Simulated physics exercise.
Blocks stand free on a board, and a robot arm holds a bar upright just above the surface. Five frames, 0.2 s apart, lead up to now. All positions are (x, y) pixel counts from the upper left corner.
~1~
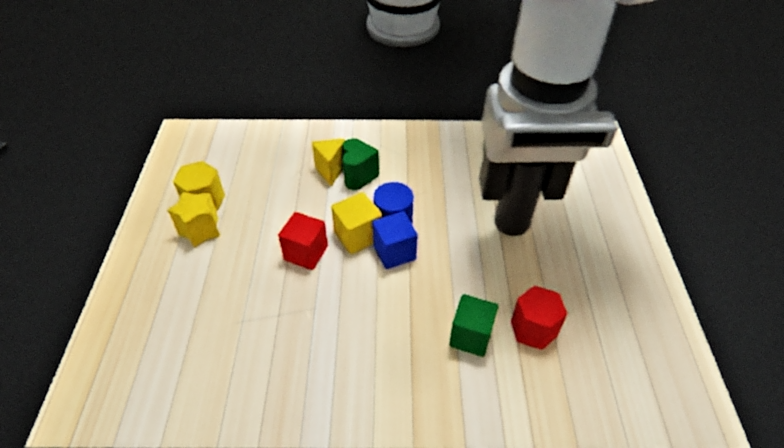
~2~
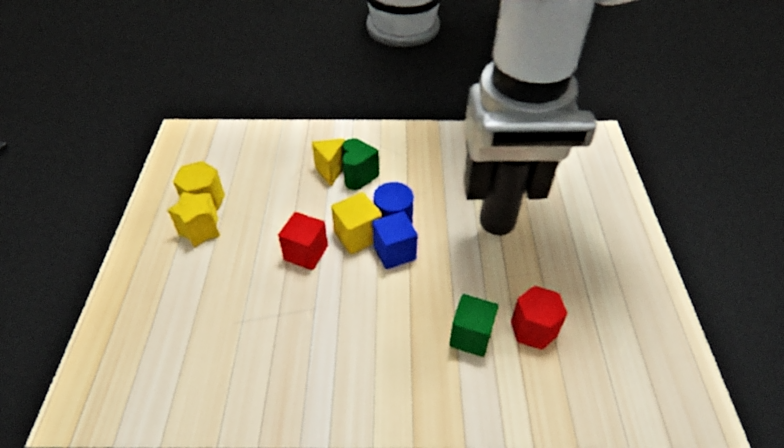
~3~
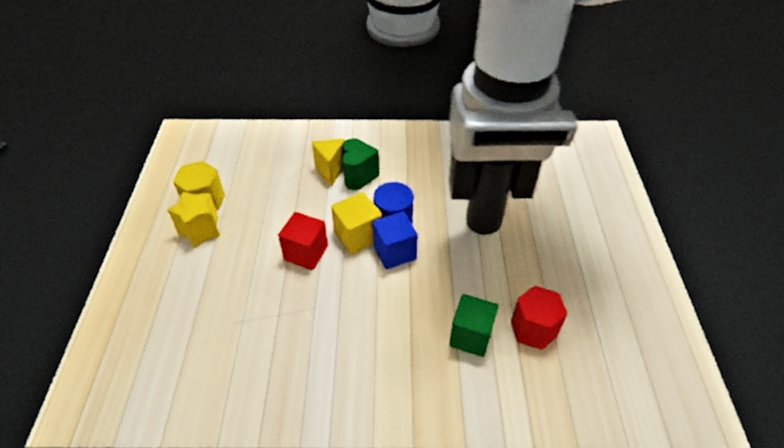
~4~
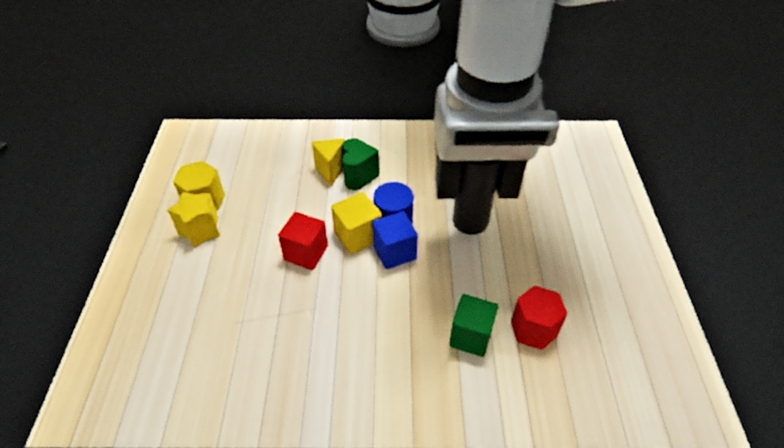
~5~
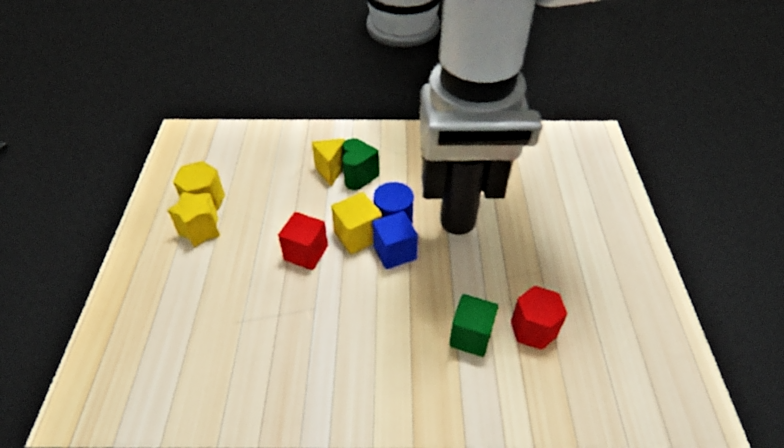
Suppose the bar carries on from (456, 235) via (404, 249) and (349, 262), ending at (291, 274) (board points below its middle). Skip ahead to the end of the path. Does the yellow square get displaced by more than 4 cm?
In short: No.
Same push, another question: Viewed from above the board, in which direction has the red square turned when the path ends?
That block twists clockwise.
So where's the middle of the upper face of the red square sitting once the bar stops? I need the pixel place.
The top centre is at (269, 224).
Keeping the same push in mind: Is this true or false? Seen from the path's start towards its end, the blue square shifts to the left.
The statement is true.
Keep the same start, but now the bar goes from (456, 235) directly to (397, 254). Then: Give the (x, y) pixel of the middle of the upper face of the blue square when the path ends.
Its top centre lands on (361, 238).
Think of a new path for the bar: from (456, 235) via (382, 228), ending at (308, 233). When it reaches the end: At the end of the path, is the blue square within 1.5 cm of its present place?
No.
The first path, step by step. One third of the way, bar at (402, 237); blue square at (368, 236).
Two thirds of the way, bar at (346, 251); red square at (296, 229), turned 25° clockwise; yellow square at (347, 207), turned 15° clockwise; blue square at (311, 255), turned 20° anticlockwise.
At the end, bar at (288, 262); red square at (269, 224), turned 45° clockwise; yellow square at (347, 207), turned 15° clockwise; blue circular block still; blue square at (258, 277), turned 50° anticlockwise.
